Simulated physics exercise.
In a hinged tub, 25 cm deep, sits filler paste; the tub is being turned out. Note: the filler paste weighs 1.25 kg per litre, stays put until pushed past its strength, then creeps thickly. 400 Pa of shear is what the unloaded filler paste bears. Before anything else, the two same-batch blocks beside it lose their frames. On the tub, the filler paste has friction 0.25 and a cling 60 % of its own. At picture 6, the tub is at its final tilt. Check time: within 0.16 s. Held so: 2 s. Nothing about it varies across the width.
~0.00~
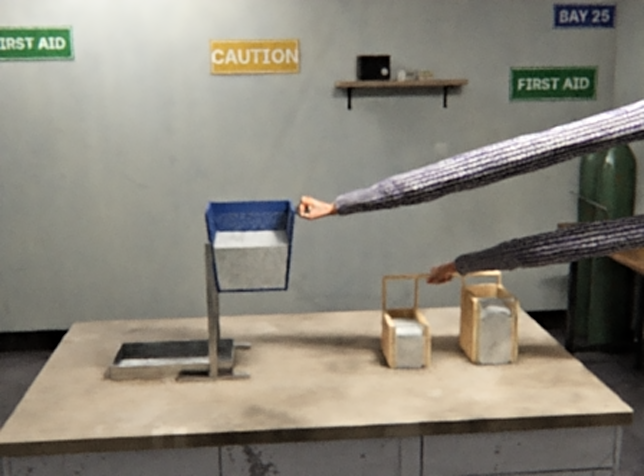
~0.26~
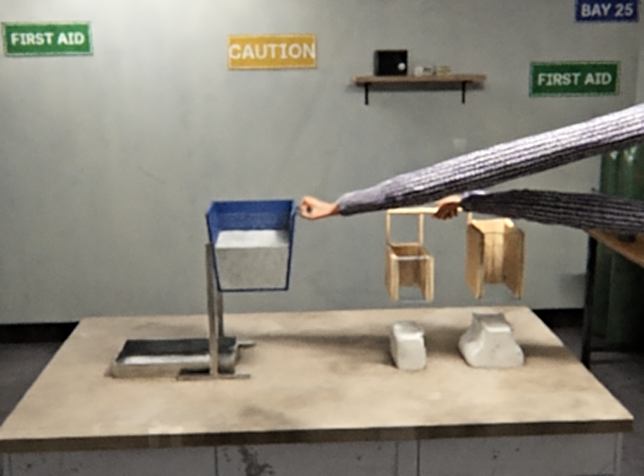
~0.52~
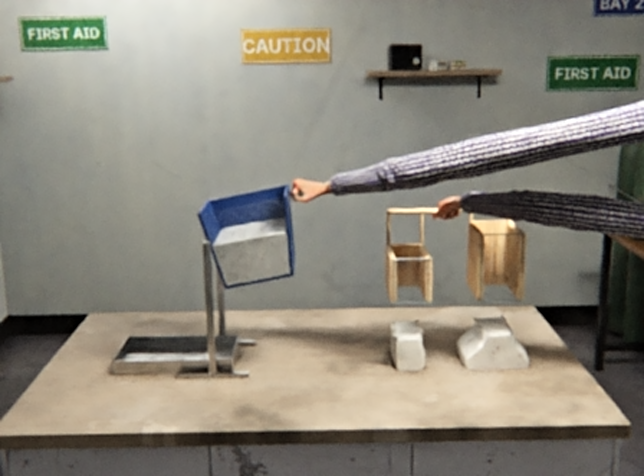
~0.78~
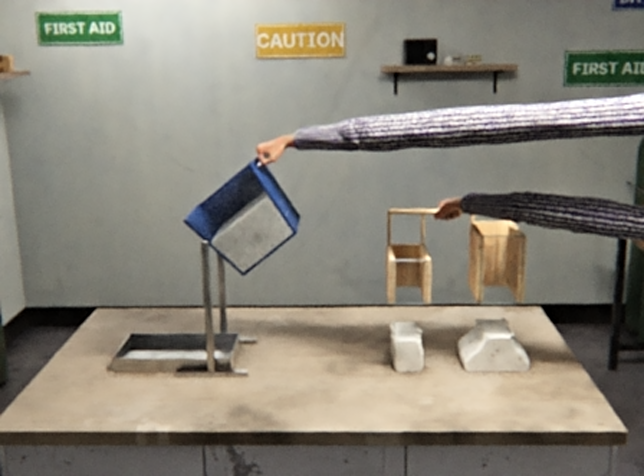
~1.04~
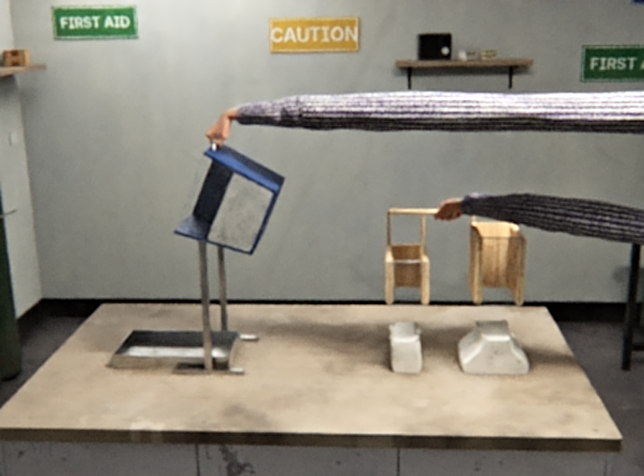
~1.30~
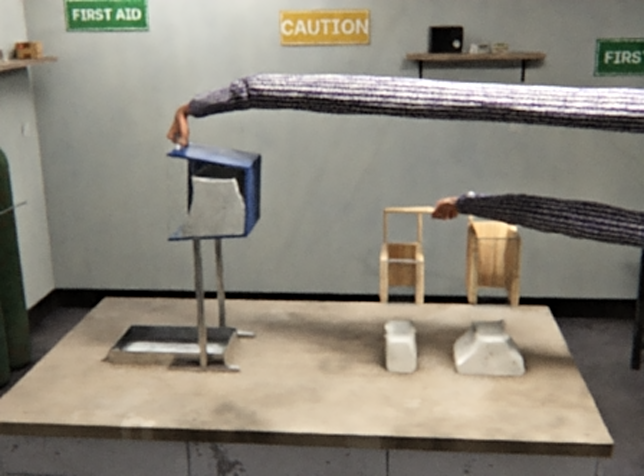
Hands lift wooden moulds off two grey blocks, then tilt a blue tub of paste leftward.
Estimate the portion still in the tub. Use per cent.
Roughly 64 per cent remains.
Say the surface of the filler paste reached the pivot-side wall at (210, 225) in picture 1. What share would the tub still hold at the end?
I'd say close to 40 % stays in the tub.
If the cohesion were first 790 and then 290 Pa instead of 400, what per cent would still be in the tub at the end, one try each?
The two runs give near 100 % and near 55 % respectively.
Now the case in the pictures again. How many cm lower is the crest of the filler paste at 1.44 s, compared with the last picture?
Around 4 cm below its level in the last picture.
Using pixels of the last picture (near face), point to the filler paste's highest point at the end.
Looking at the last picture, I'd put it at about (223, 208).
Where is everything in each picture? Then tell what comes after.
In the first picture, handle-side rim at (292, 212), tilt 0 degrees; crest of the filler paste at (287, 245); block heights 12 cm, 19 cm (left to right).
In the second picture, handle-side rim at (293, 213), tilt 0 degrees; crest of the filler paste at (288, 245); block heights 12 cm, 14 cm (left to right).
In the third picture, handle-side rim at (283, 198), tilt 11 degrees; crest of the filler paste at (282, 232); block heights 12 cm, 13 cm (left to right).
In the fourth picture, handle-side rim at (249, 168), tilt 39 degrees; crest of the filler paste at (266, 199); block heights 12 cm, 13 cm (left to right).
In the fifth picture, handle-side rim at (203, 155), tilt 67 degrees; crest of the filler paste at (234, 174); block heights 12 cm, 13 cm (left to right).
In the sixth picture, handle-side rim at (168, 156), tilt 87 degrees; crest of the filler paste at (192, 179); block heights 12 cm, 13 cm (left to right).
After 1.44 s, the tub is at 87 degrees and holds 96 %.
After 1.61 s, the tub is at 87 degrees and holds 75 %.
After 1.78 s, the tub is at 87 degrees and holds 65 %.
After 1.95 s, the tub is at 87 degrees and holds 64 %.
After 3.30 s, the tub is at 87 degrees and holds 64 %.
